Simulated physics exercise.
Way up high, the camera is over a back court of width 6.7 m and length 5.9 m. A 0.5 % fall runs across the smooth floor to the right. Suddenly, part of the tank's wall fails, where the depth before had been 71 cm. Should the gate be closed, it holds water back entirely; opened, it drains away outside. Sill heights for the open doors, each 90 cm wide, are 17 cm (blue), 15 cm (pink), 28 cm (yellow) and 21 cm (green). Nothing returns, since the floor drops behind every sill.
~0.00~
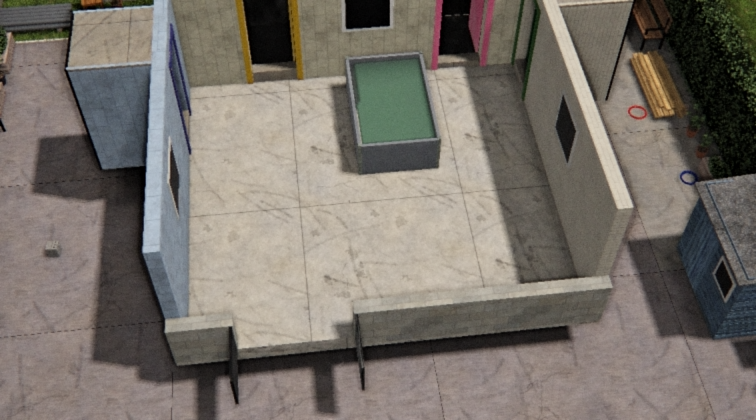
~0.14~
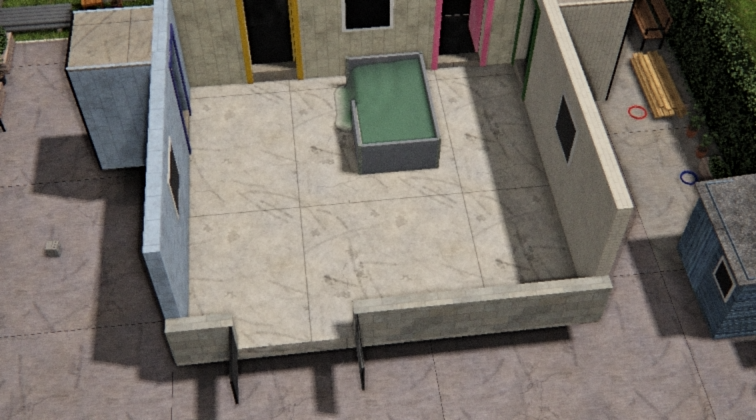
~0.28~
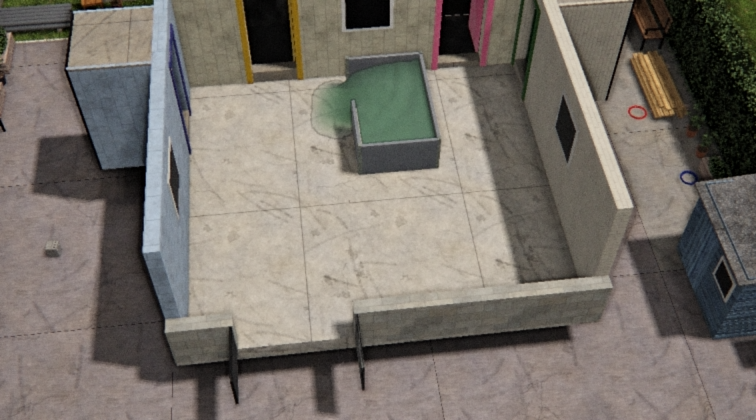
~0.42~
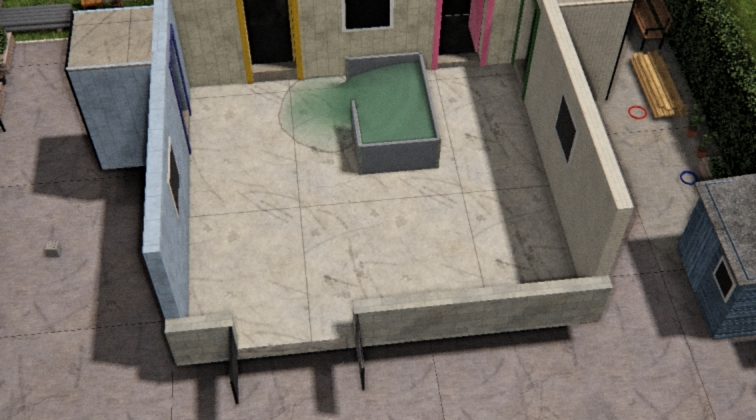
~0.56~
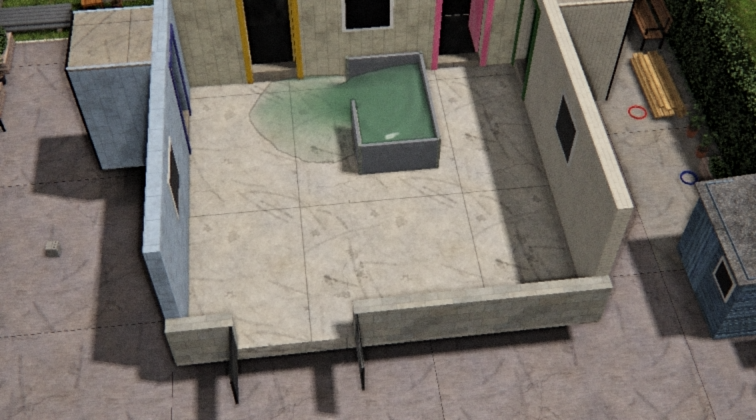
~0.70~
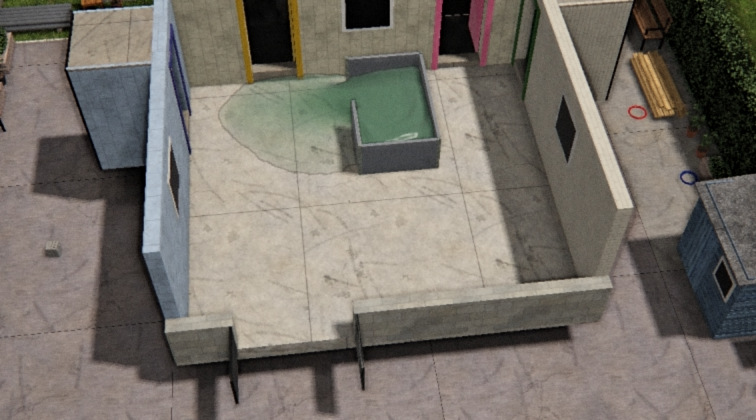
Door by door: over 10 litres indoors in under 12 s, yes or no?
Blue door: Yes, pink door: No, yellow door: No, green door: No.
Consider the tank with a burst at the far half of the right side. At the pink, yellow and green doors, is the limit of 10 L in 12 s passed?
Then it goes pink too high, yellow fine, green too high.
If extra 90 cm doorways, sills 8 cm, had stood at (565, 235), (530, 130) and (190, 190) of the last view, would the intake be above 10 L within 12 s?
So, in the order given, it's shy of the mark, then shy of the mark, then beyond the mark.
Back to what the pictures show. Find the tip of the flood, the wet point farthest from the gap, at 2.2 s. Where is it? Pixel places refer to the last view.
That's around (190, 259) in the last picture.
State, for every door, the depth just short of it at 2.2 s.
Blue 31 cm, pink 0 cm, yellow 19 cm, green 0 cm.
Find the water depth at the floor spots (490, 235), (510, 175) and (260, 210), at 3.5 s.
Around 0 cm, 0 cm and 6 cm, in the order given.
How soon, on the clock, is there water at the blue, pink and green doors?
Blue 0.9 s, pink 3.0 s, green 4.5 s.
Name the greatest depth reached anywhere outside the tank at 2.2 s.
Some 41 cm deep.
After 1.4 s water covers 20 % of the floor and is deepest (50 cm) near (191, 92); blue door 27 cm at the sill, 8 L in, pink door not reached, yellow door 25 cm at the sill, 0 L in, green door not reached.
After 2.2 s water covers 25 % of the floor and is deepest (41 cm) near (200, 97); blue door 31 cm at the sill, 46 L in, pink door not reached, yellow door 19 cm at the sill, 0 L in, green door not reached.
After 3.5 s water covers 40 % of the floor and is deepest (24 cm) near (190, 145); blue door 24 cm at the sill, 103 L in, pink door 2 cm at the sill, 0 L in, yellow door 14 cm at the sill, 0 L in, green door not reached.
After 7.0 s water covers 70 % of the floor and is deepest (12 cm) near (189, 340); blue door 10 cm at the sill, 118 L in, pink door 1 cm at the sill, 0 L in, yellow door 10 cm at the sill, 0 L in, green door 2 cm at the sill, 0 L in.
After 12.0 s water covers 90 % of the floor and is deepest (8 cm) near (566, 303); blue door 4 cm at the sill, 118 L in, pink door 2 cm at the sill, 0 L in, yellow door 5 cm at the sill, 0 L in, green door 3 cm at the sill, 0 L in.
